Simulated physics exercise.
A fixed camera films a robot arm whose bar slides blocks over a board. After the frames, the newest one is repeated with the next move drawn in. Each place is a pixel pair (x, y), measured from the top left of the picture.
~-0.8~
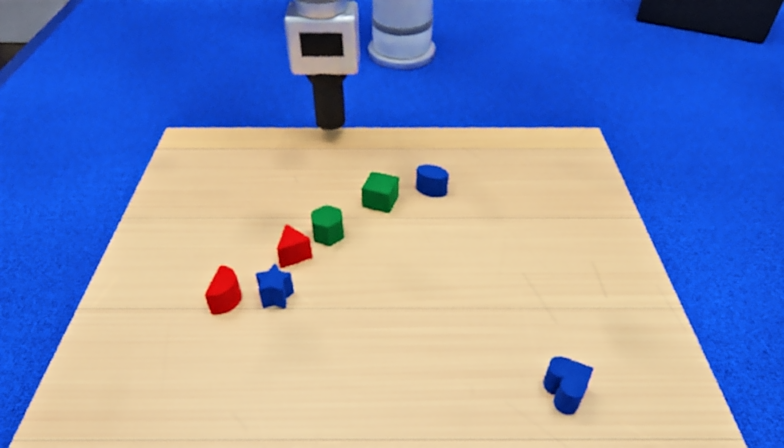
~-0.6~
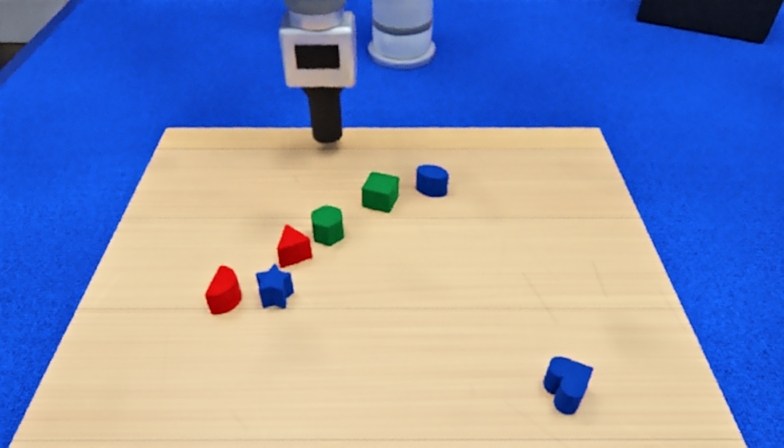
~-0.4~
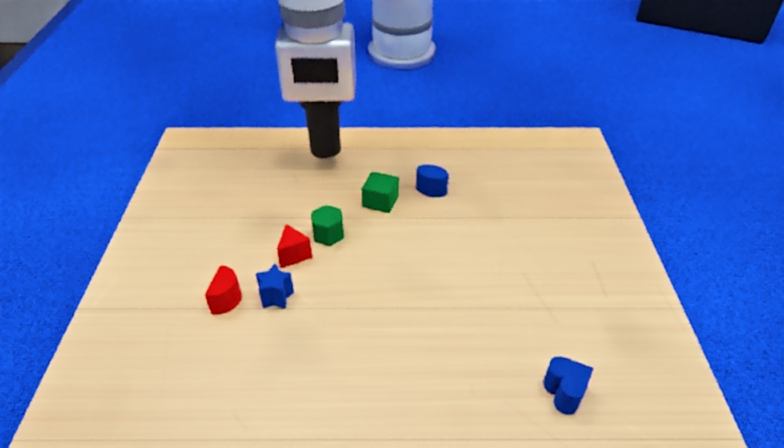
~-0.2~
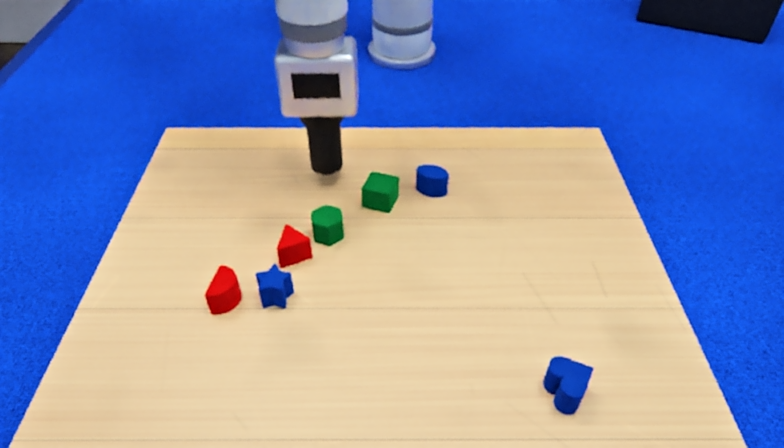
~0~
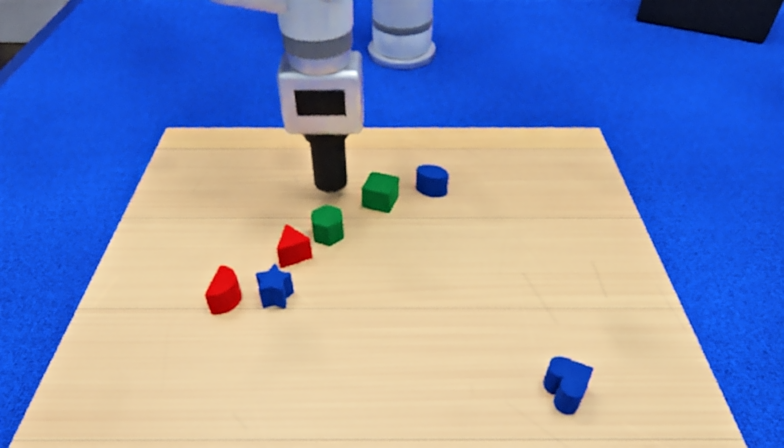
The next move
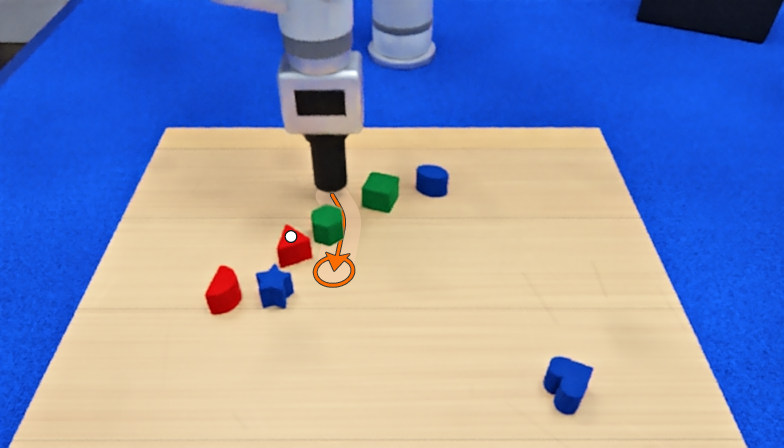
A pale wooden board lies on a bright blue surface, seen from above its near edge by a camera that stays still. A red rounded block, blue star, red triangular block, green hexagon, green four-sided block and blue round block run diagonally from left to upper centre, with a blue heart-shaped block at lower right. A grey-and-white robot arm moves its black bar slightly left, then steadily nearer, edging right beside the green blocks, which stay still.
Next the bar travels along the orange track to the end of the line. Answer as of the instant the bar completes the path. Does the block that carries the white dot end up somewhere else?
I'd say yes.
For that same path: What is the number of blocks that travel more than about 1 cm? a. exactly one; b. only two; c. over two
That would be b.
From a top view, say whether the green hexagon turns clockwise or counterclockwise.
Prediction: Clockwise.
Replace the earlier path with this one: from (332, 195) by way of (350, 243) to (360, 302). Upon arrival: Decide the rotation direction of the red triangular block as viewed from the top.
From the top, the block rotates clockwise.
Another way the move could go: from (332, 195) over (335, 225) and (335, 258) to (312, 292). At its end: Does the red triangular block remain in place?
Yes - that is the case.
Path on the board, from (332, 195) through (343, 229) to (334, 271); the dot is on the red triangular block.
The first path, step by step. One third of the way, bar (342, 204); green hexagon (326, 218).
Two thirds of the way, bar (339, 230); red triangular block (284, 242), turned 45° clockwise; green hexagon (314, 243), turned 30° clockwise.
At the end, bar (333, 258); blue star block (269, 280), turned 15° clockwise; red triangular block (280, 244), turned 70° clockwise; green hexagon (298, 267), turned 70° clockwise; green four-sided block in place.
